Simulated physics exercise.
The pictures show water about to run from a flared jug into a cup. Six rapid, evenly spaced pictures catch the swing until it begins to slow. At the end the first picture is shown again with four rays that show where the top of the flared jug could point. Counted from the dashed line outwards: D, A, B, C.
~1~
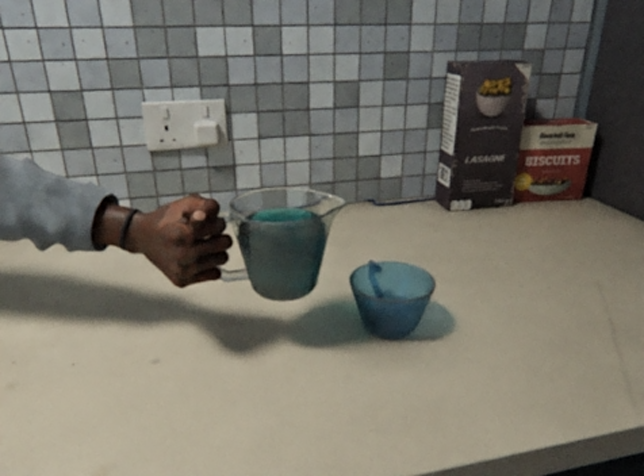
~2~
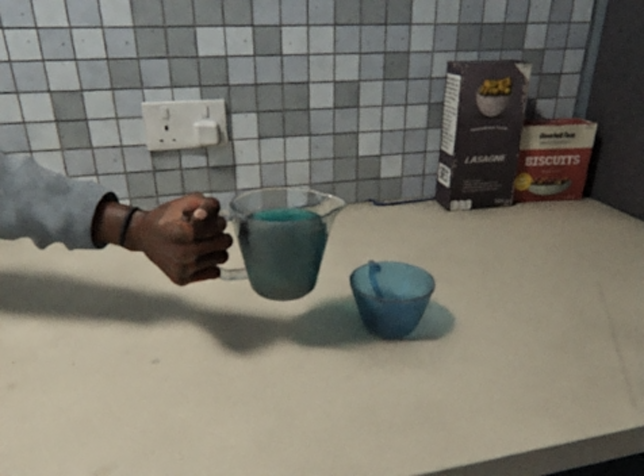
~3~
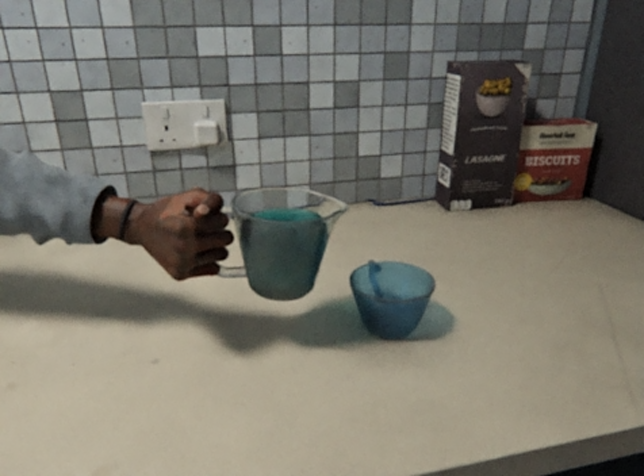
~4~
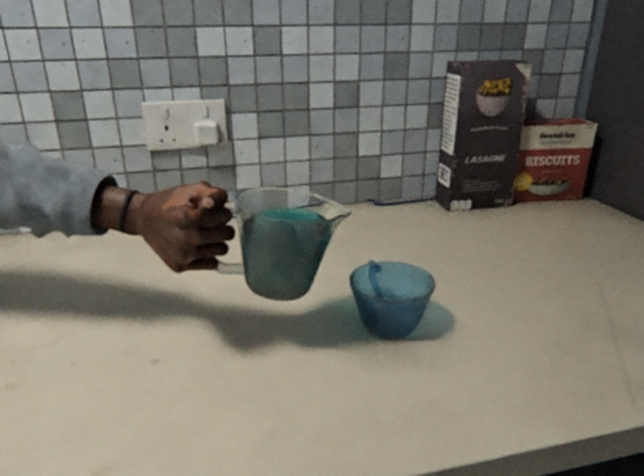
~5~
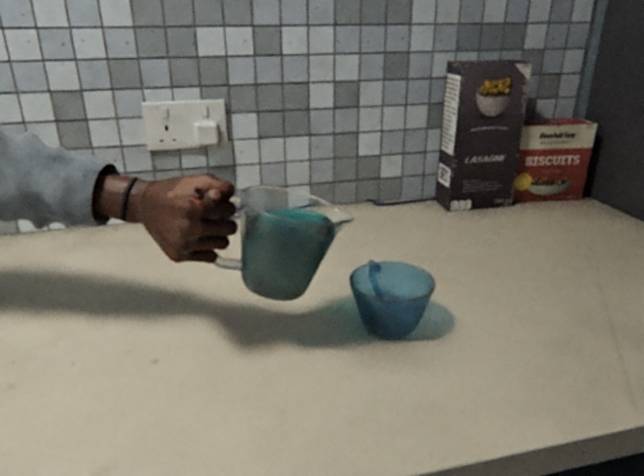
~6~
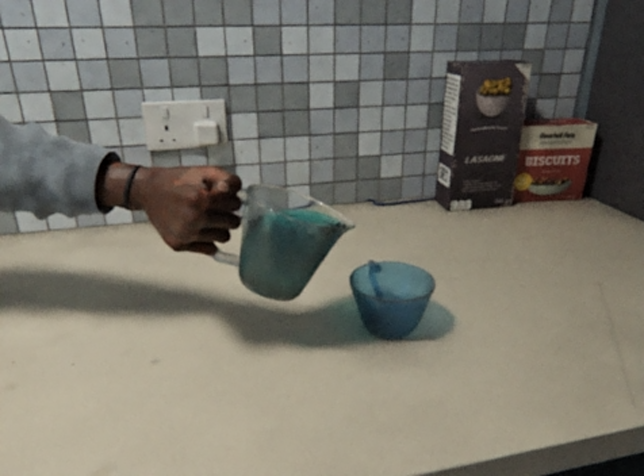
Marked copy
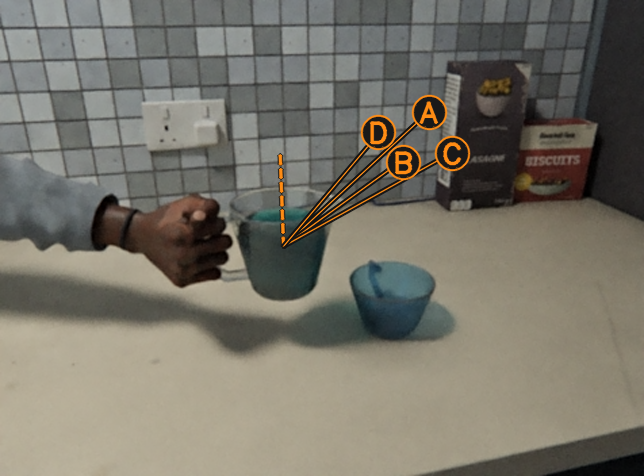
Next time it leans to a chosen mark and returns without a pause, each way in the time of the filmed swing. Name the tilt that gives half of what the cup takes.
A is best.
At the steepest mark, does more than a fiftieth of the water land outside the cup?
Yes, it does.
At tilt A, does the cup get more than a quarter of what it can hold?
Yes.
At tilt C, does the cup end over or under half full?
Over half.
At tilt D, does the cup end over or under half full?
Under half.
On the marked copy, A at (416, 123); B at (388, 170); C at (437, 160); D at (367, 146).
Choosing A, the cup ends with about 51 % of what it can hold.
Choosing B, the cup ends with about 64 % of what it can hold; 5 % of the water is spilt.
Choosing C, the cup ends with about 73 % of what it can hold; 12 % of the water is spilt.
Choosing D, the cup ends with about 34 % of what it can hold.
